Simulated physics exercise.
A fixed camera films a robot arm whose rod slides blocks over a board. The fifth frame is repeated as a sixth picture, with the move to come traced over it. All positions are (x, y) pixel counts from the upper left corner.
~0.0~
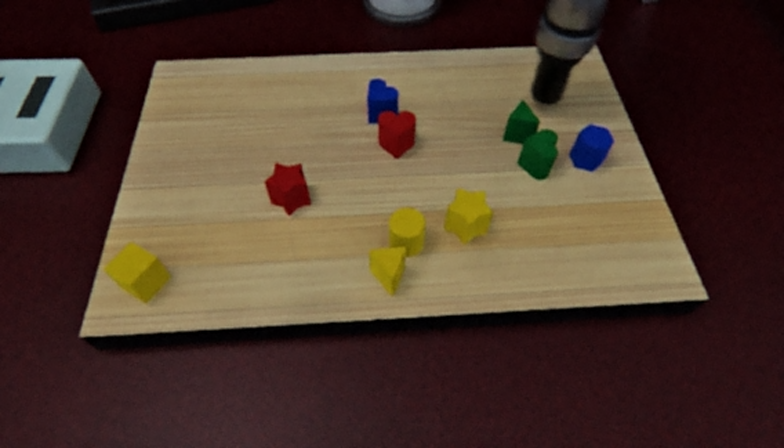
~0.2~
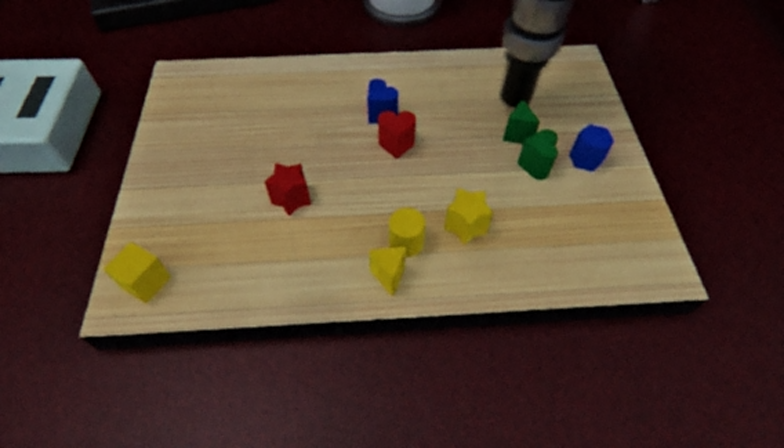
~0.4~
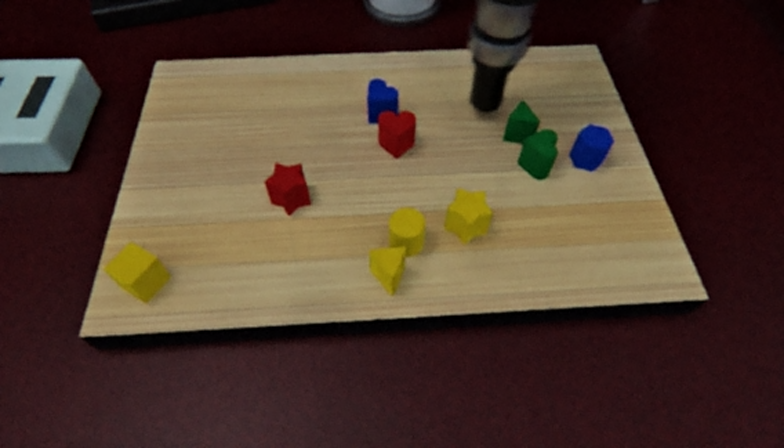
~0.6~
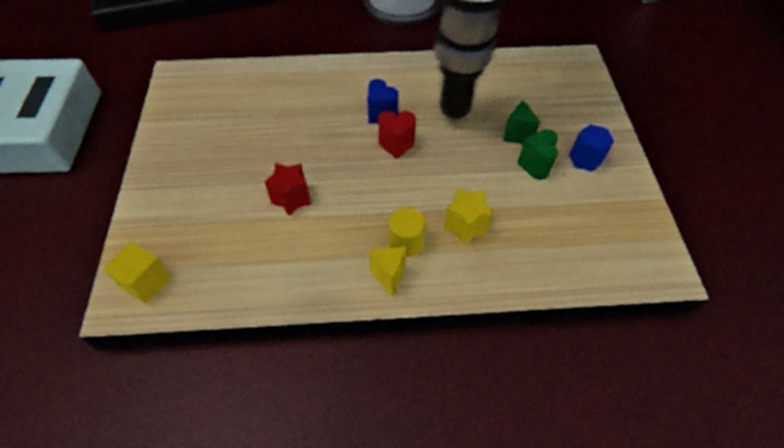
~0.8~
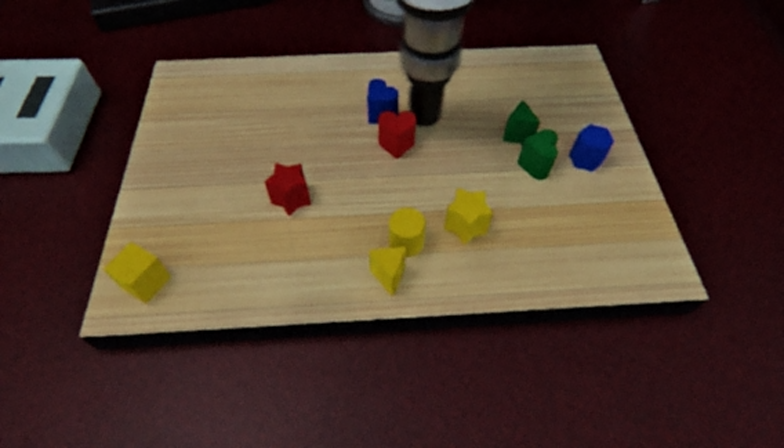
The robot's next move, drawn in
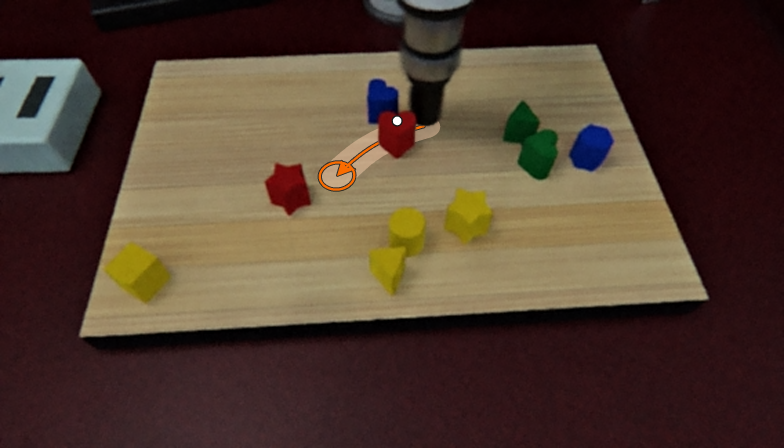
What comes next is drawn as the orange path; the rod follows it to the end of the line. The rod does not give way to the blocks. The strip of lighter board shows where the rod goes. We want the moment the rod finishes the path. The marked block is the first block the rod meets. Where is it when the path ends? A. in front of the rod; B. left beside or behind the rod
Choice A: In front of the rod.
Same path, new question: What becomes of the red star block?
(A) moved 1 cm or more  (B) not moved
The correct letter is B.
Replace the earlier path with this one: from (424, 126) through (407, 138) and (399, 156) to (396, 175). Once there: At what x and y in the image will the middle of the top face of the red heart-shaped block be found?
It will end up at (365, 149).
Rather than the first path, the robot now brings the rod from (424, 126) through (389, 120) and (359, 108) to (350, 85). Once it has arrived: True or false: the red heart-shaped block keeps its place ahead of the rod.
The statement is incorrect.
Path on the board, from (424, 126) via (392, 137) and (362, 153), ending at (337, 176); the dot is on the red heart-shaped block.
What follows on the original path. One third of the way, rod at (391, 126); red heart-shaped block at (370, 136), turned 20° anticlockwise.
Two thirds of the way, rod at (361, 143); red heart-shaped block at (345, 157), turned 45° anticlockwise.
At the end, rod at (336, 166); red star block in place; blue heart-shaped block in place; red heart-shaped block at (327, 184), turned 75° anticlockwise.
